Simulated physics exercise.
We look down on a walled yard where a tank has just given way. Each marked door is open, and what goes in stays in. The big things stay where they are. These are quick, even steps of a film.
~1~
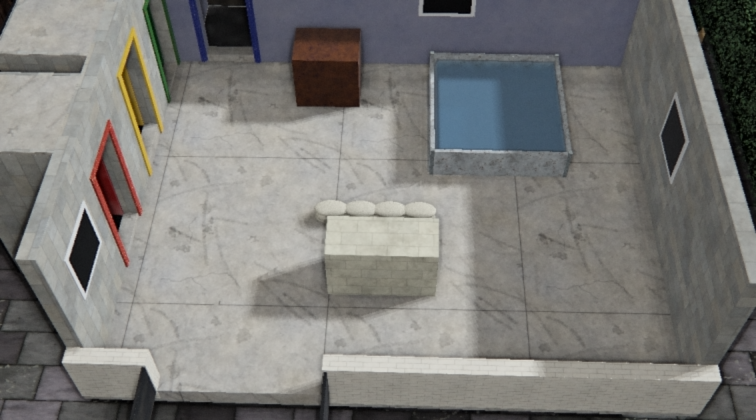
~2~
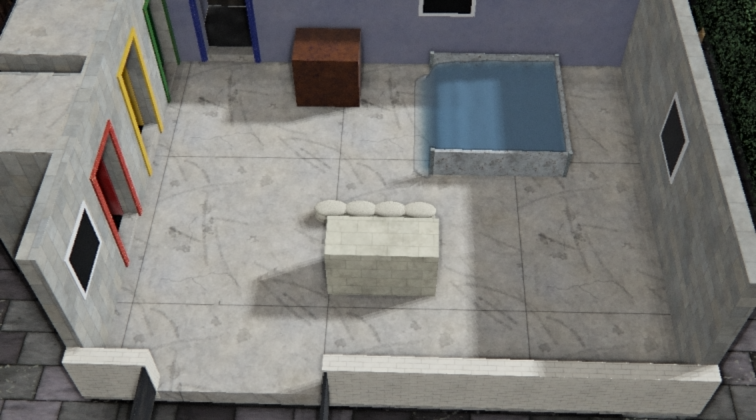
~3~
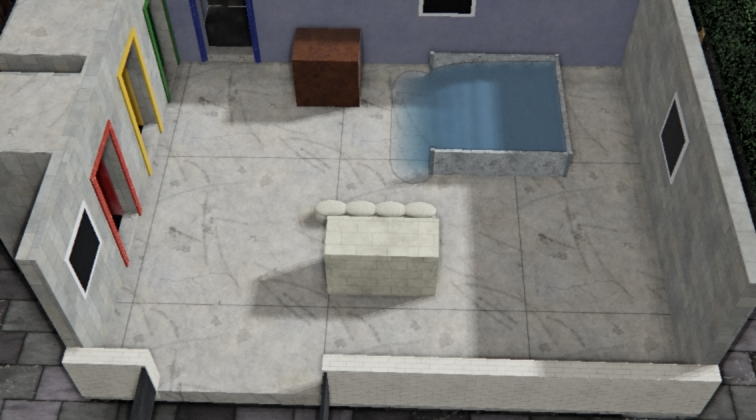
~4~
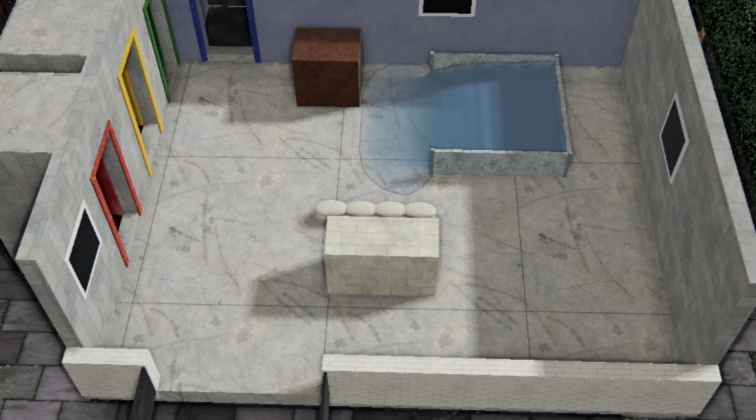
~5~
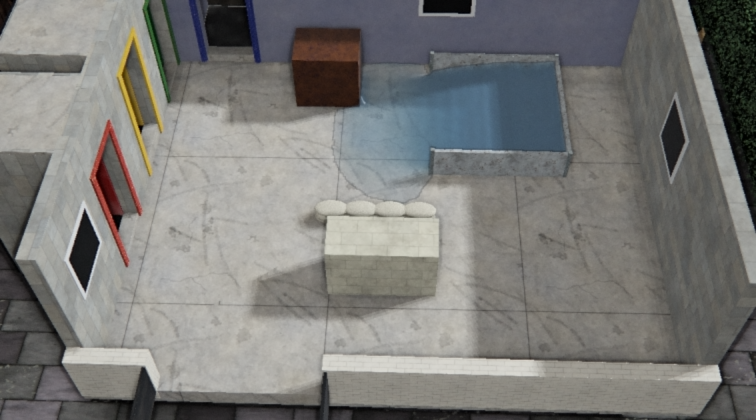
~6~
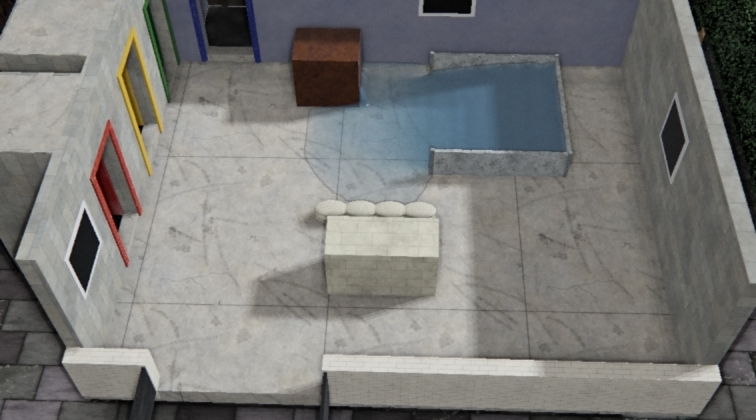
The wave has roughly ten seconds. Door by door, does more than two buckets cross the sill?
The red door takes more than that; the yellow door stays under that; the blue door stays under that; the green door takes more than that.
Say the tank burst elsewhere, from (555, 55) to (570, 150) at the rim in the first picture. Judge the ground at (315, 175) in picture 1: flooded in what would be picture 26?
Answer: No water.
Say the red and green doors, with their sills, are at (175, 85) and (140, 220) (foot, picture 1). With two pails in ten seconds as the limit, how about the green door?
One by one: Green passes that mark.
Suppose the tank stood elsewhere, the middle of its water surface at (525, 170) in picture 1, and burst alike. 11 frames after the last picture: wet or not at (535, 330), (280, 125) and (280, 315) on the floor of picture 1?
One after the other: Clear, flooded, clear.
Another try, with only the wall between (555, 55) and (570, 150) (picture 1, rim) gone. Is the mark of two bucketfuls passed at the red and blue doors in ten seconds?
My reading: Red door is under; blue door is under.
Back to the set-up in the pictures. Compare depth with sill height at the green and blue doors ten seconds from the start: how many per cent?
About 100 and 50 per cent.
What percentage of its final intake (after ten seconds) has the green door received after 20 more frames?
Close to 35 %.
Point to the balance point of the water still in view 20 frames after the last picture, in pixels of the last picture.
Near (329, 142).
A moment on, water covers 20 % of the floor; the red door not reached, the yellow door not reached, the blue door not reached, the green door not reached.
Next, water covers 35 % of the floor; the red door not reached, the yellow door wet at the sill, nothing in, the blue door wet at the sill, nothing in, the green door wet at the sill, nothing in.
Then, water covers 40 % of the floor; the red door over two buckets in, the yellow door wet at the sill, nothing in, the blue door wet at the sill, nothing in, the green door over two buckets in.
Later, water covers 55 % of the floor; the red door over two buckets in, the yellow door wet at the sill, nothing in, the blue door wet at the sill, nothing in, the green door far over two buckets in.
In the end, water covers 80 % of the floor; the red door over two buckets in, the yellow door wet at the sill, nothing in, the blue door wet at the sill, nothing in, the green door far over two buckets in.
